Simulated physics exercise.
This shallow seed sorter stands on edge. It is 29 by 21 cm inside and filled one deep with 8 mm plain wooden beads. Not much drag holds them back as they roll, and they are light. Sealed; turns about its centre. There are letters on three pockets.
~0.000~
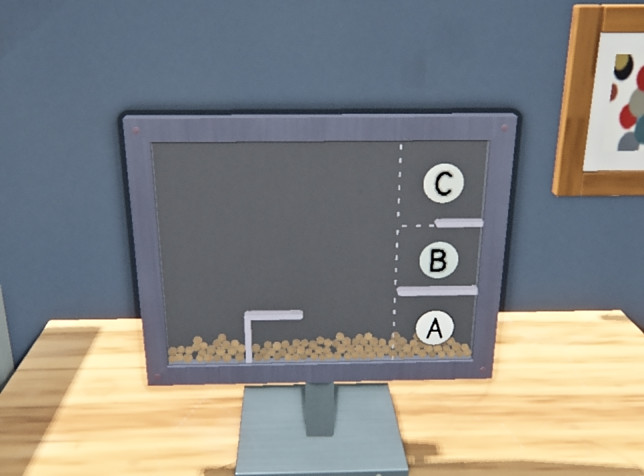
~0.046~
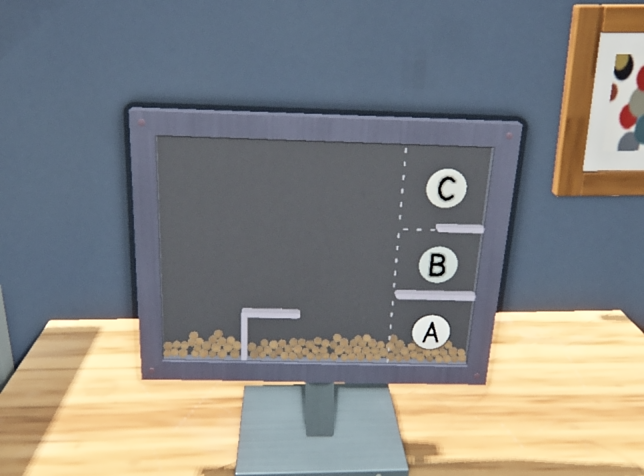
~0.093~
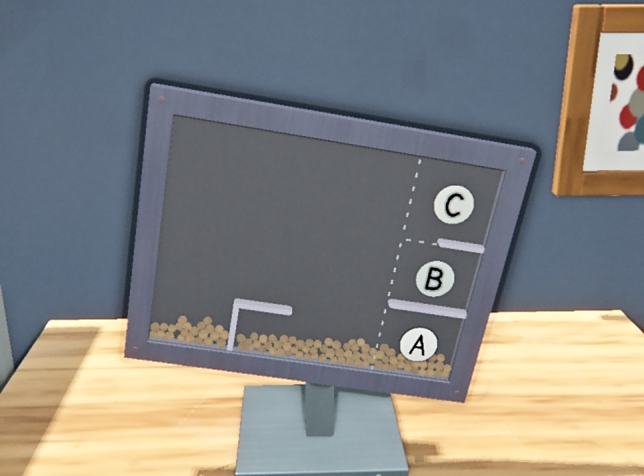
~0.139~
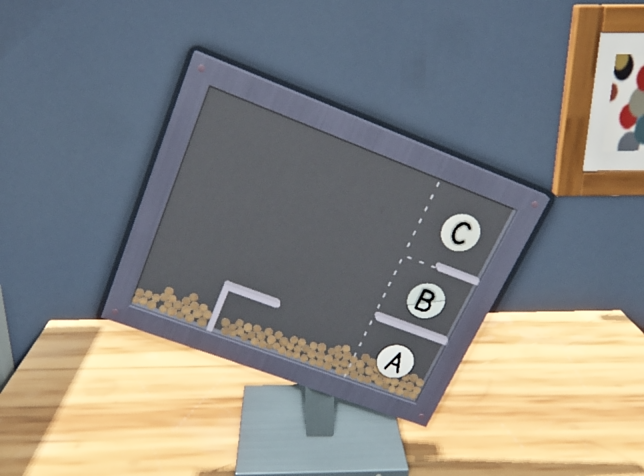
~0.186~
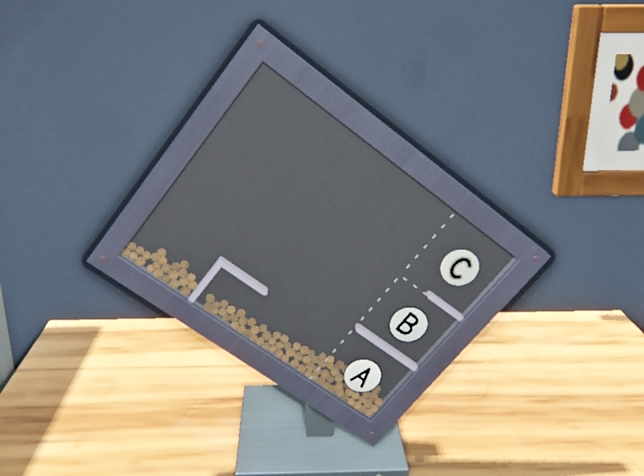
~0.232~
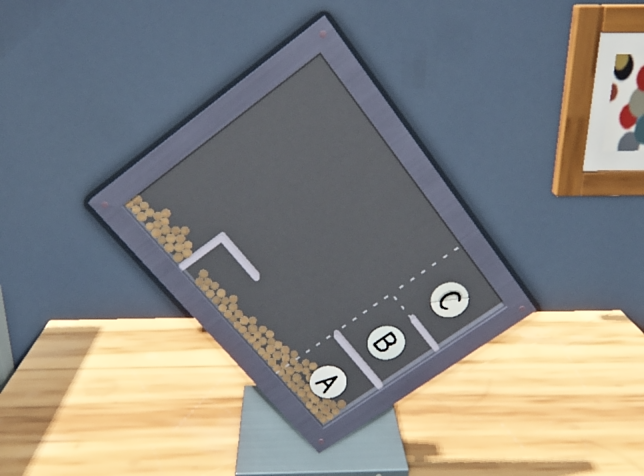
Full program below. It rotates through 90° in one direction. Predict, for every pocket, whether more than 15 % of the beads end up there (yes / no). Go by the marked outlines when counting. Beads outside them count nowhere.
Pocket A: Yes. Pocket B: No. Pocket C: No.
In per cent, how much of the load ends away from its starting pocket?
Close to 65 % end up somewhere else.
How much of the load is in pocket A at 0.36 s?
I'd say some 50 in a hundred.
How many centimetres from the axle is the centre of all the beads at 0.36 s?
Left: About 9 cm; below: About 4 cm.
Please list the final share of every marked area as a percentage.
Final shares, per cent - pocket A = 75; pocket B = 5; pocket C = 5.
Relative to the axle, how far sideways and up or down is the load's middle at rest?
Left: About 6 cm; below: About 10 cm.
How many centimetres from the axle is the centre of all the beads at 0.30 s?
Position estimate: Left 8 cm, below 5 cm.
After 0.30 s, it stands 74° clockwise; the beads' middle is 8 cm left of and 5 cm below the centre; A 45 %.
After 0.36 s, it stands 86° clockwise; the beads' middle is 9 cm left of and 4 cm below the centre; A 50 %.
After 0.42 s, it stands 90° clockwise; the beads' middle is 8 cm left of and 4 cm below the centre; A 55 %.
All still by 1.7 s, it stands 90° clockwise; A 75 %, B 5 %, C 5 %, elsewhere 10 %.
